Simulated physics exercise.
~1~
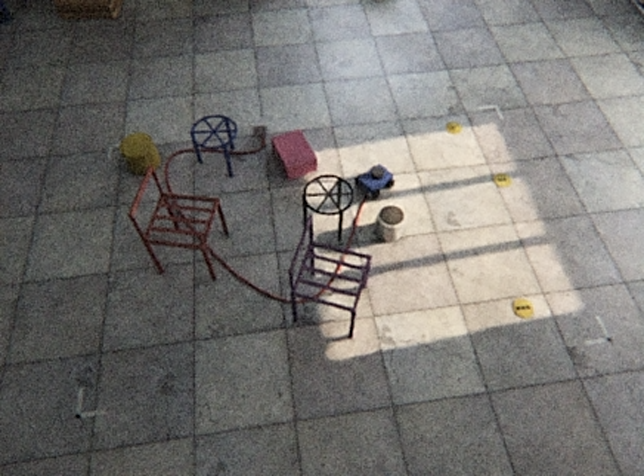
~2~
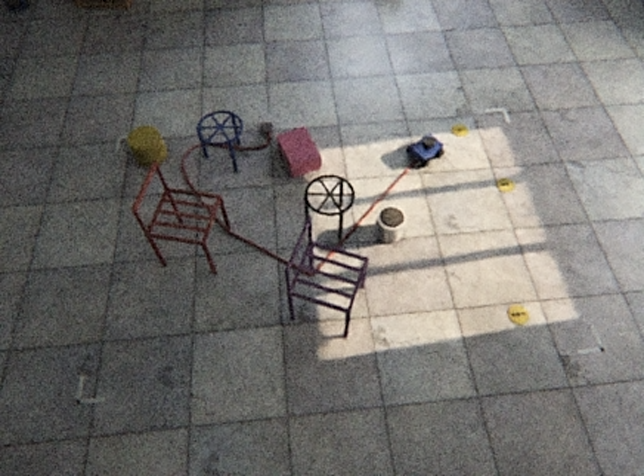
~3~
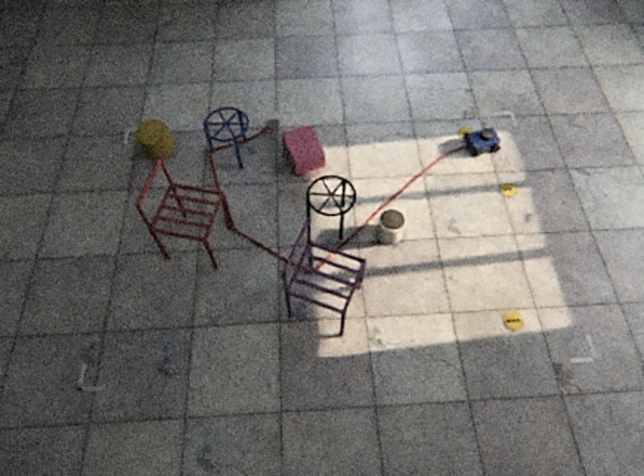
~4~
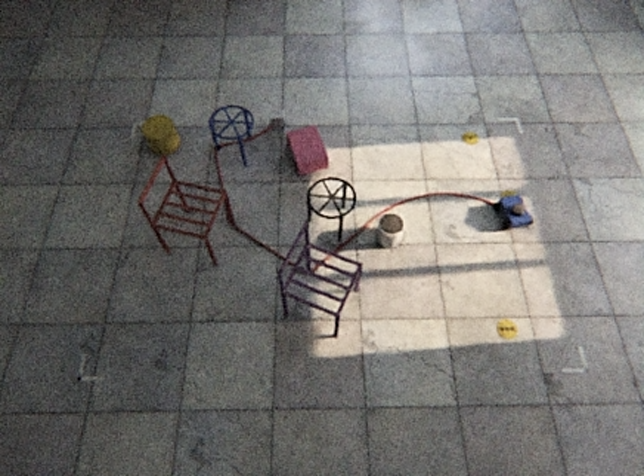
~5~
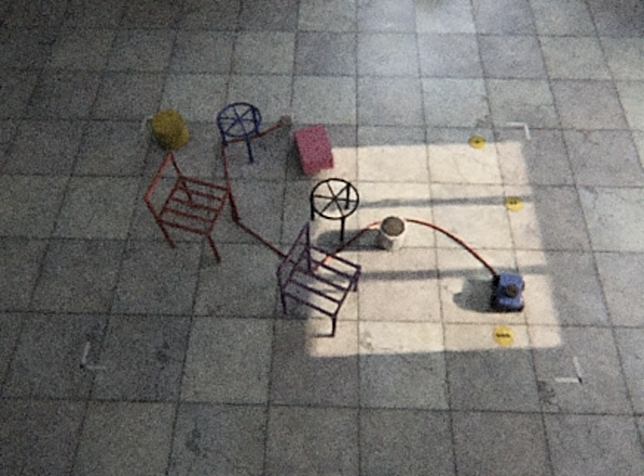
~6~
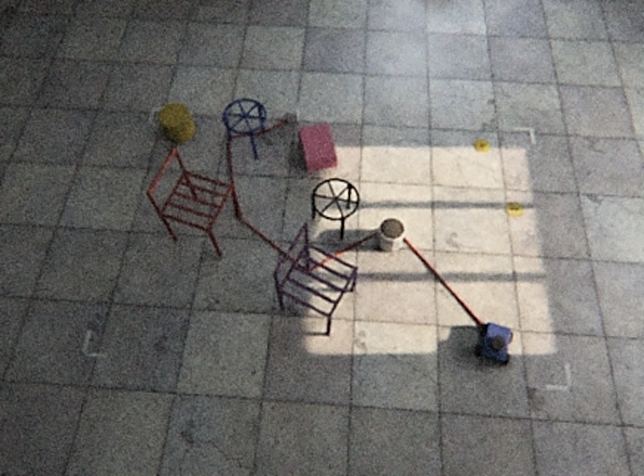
On a tiled shop floor, a small blue cart trailing a red lead rolls right, then curves down past yellow marks, furniture staying put.
